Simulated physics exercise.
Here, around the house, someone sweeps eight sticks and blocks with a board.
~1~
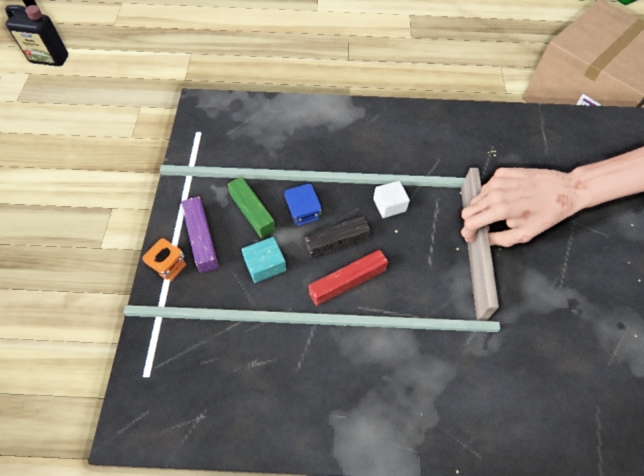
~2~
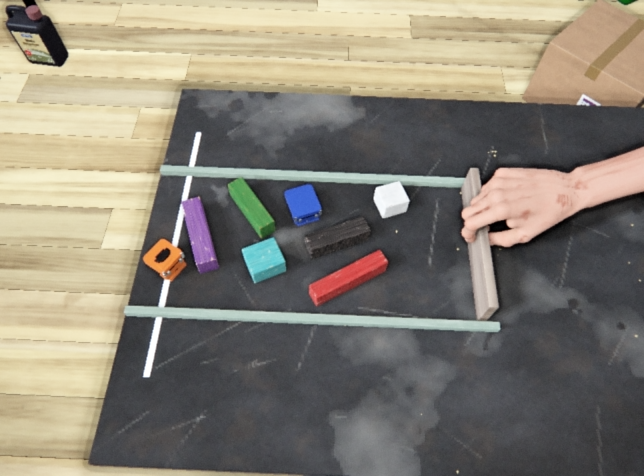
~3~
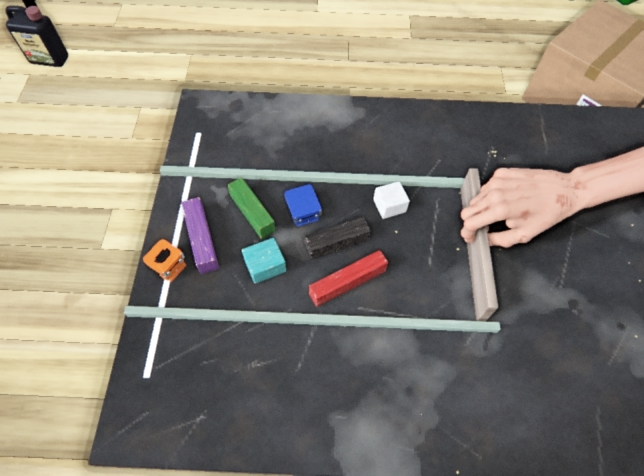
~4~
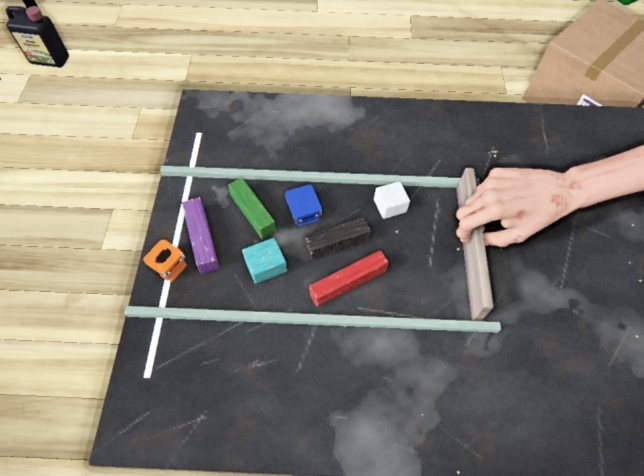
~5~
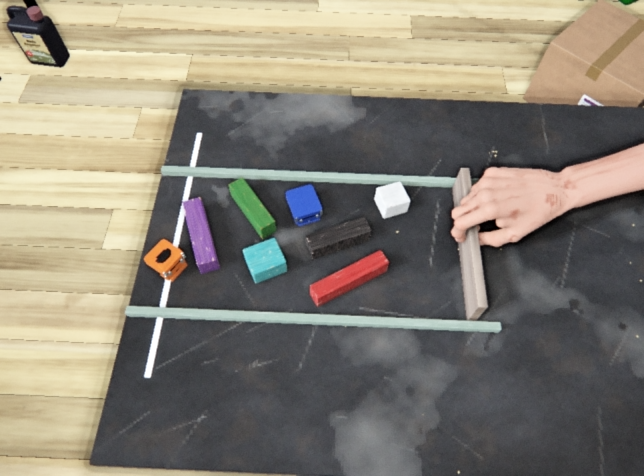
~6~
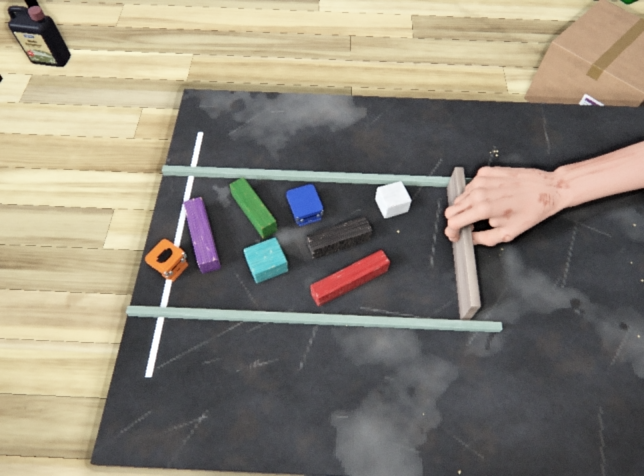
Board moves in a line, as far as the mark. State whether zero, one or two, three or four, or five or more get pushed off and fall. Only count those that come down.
Result: Three or four pushed off and fallen.
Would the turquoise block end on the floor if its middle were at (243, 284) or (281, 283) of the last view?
So in the first try it is not lost, and in the second it is not lost.
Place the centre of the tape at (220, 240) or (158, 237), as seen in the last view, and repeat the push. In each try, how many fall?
It would be 1 and 7.
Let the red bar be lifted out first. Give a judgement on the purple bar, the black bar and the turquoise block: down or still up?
Result - purple bar: Gone; black bar: Up; turquoise block: Up.
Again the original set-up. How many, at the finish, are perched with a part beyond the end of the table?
Things overhanging at the end: 2.
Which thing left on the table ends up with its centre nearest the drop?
That would be the turquoise block.
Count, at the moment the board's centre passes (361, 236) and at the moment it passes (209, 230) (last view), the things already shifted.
By then 3, and later 8.
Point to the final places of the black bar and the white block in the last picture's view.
Reading them off: First (152, 227); then (175, 180).
Soon after, none off yet; orange case at rest near (167, 261); purple bar at rest near (202, 234); green bar at rest near (253, 207).
Then, none off yet; orange case moved a little near (155, 262); purple bar moved a little near (182, 230); green bar moved about its own width near (209, 214).
At rest, the number that fall off is three or four; fallen, blue case, green bar, purple bar and orange case.
